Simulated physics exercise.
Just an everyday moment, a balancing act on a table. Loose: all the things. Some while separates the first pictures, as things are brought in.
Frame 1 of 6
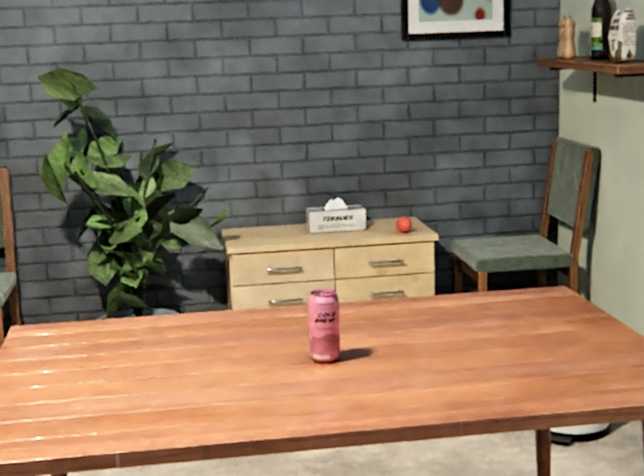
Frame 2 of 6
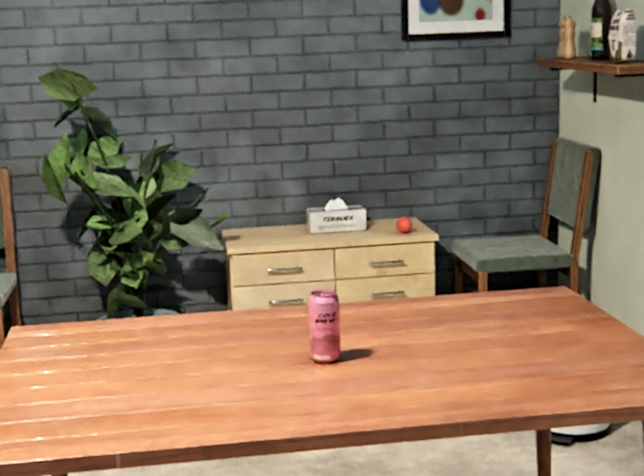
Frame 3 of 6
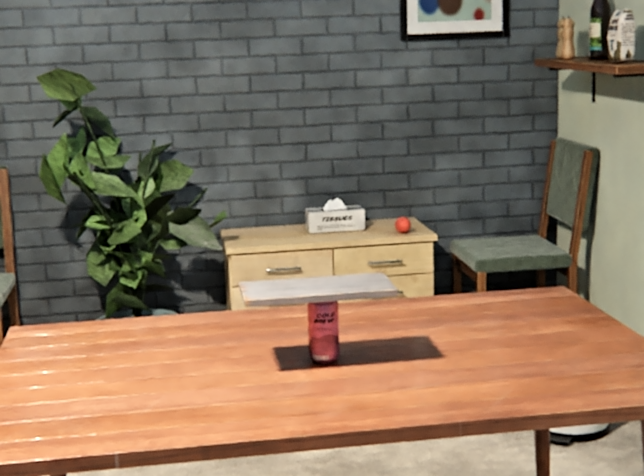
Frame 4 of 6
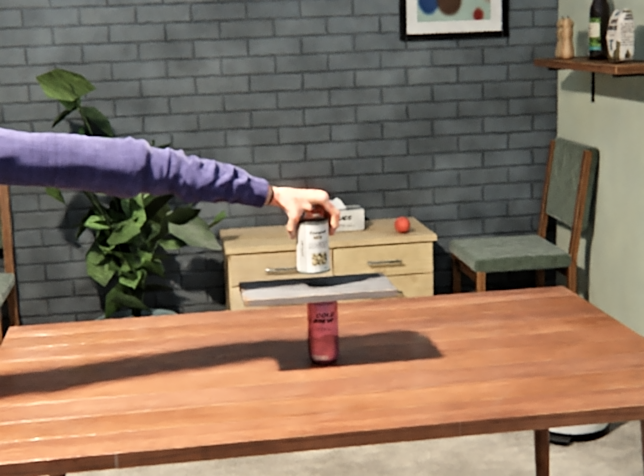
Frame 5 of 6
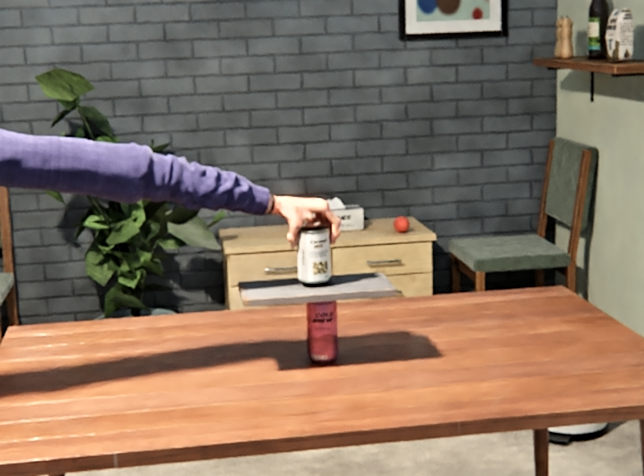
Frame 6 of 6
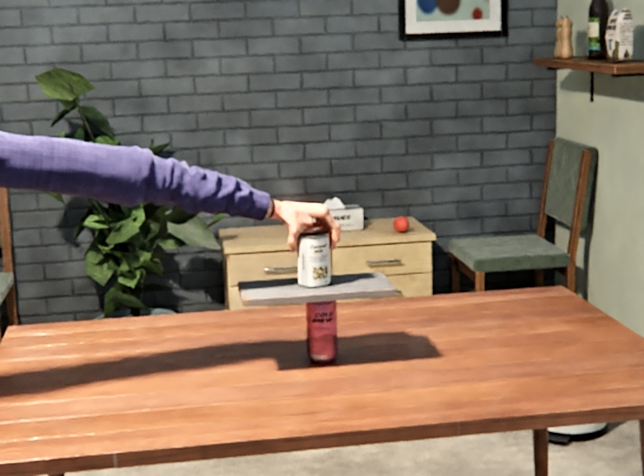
A purple-sleeved arm reached in from the left and lowered a white tin onto a flat gray board that had appeared on top of the pink can standing on the wooden table.
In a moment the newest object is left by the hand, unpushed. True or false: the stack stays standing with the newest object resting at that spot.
True.
Then, 0.20 s later than the last frame, all is still.
Then, 0.40 s later than the last frame, white tin resting near (314, 260).
When it is over, all 3 as before. End places, in pixels of the last picture, white tin near (314, 260). The stack holds.
